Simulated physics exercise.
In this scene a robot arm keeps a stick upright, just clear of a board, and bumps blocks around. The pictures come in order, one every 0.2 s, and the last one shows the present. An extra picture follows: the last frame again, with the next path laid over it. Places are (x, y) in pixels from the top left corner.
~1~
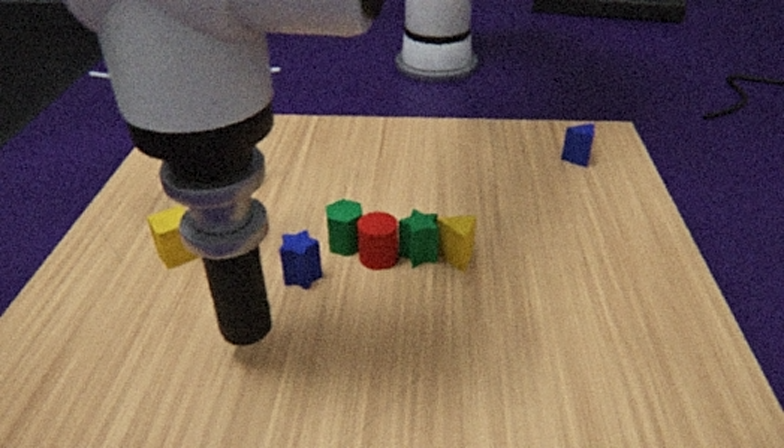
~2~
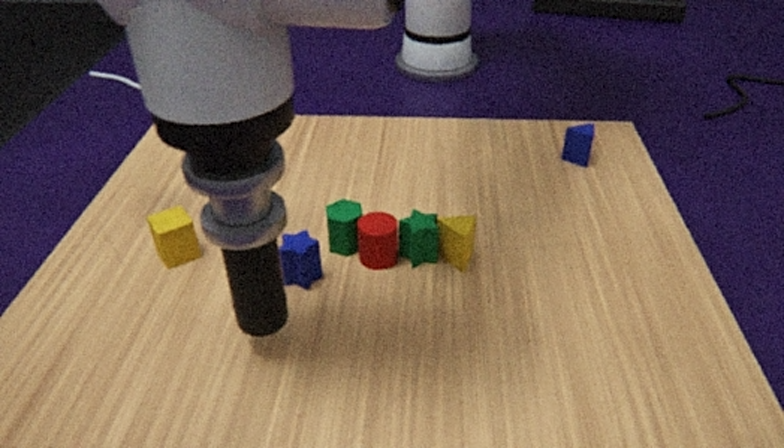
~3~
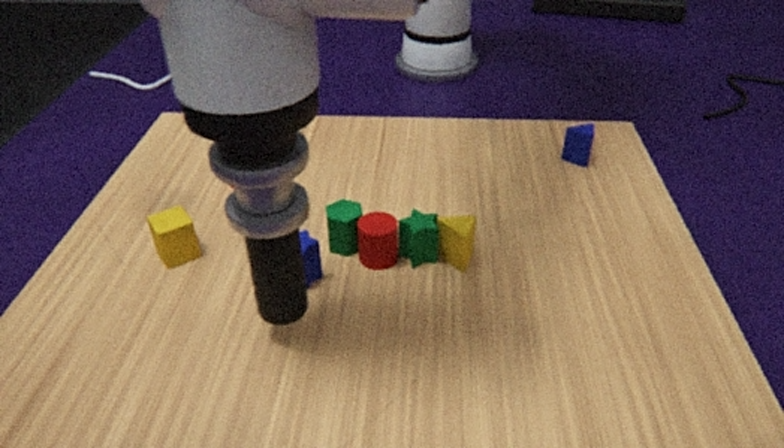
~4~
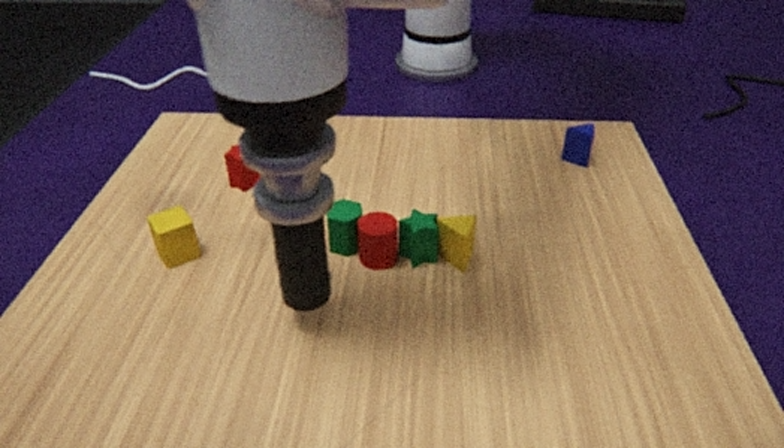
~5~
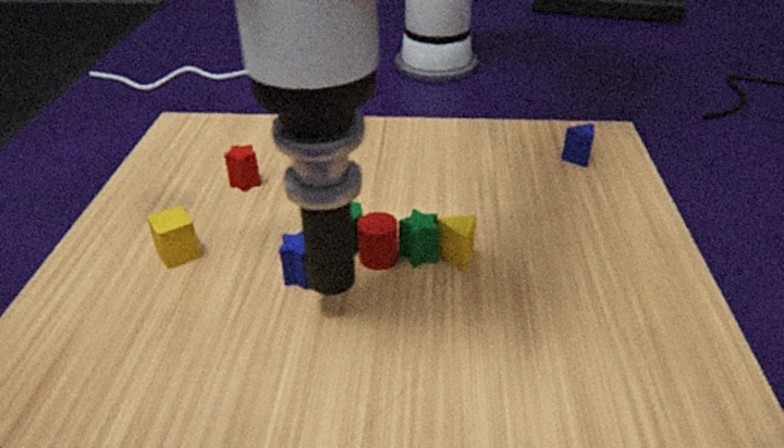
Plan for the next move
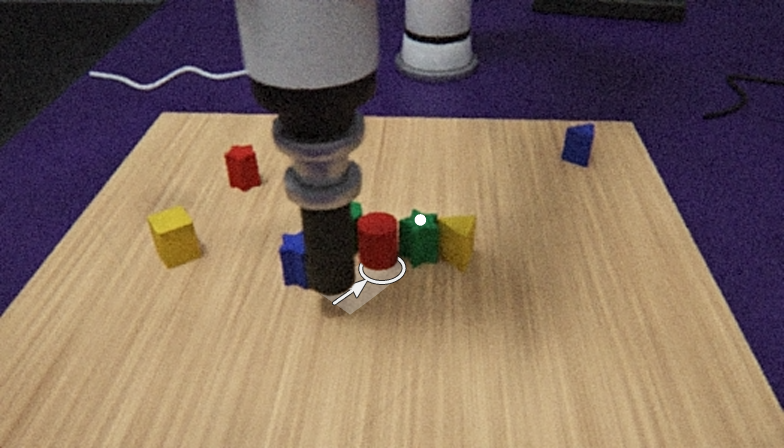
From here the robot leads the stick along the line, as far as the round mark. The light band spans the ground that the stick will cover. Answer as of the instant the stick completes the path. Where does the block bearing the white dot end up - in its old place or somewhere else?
That block gets shifted.
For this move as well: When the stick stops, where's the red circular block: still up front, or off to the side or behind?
In front, I predict.
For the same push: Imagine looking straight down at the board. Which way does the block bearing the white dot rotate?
It makes a clockwise turn.
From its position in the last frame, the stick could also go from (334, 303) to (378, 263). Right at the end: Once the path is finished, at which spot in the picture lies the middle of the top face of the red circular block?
Around pixel (391, 204).
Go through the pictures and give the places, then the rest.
Lower end of the stick (247, 328), tops of blocks, blue star block (298, 241), red circular block (378, 223), green star block (420, 220), in the first frame.
Stick (263, 320), blocks as before, in the second frame.
Stick (284, 309), blocks as before, in the third frame.
Stick (307, 296), blocks as before, in the fourth frame.
Stick (332, 281), blue star block (298, 241), red circular block (378, 223), green star block (420, 220), in the fifth frame.
The drawn path runs from (334, 303) to (382, 268); the dot is on the green star block.
What follows on the original path. Halfway along, stick (358, 263); nothing pushed yet.
At the end, stick (382, 246); blue star block not moved; red circular block (388, 208); green star block (422, 213), turned 50° clockwise.
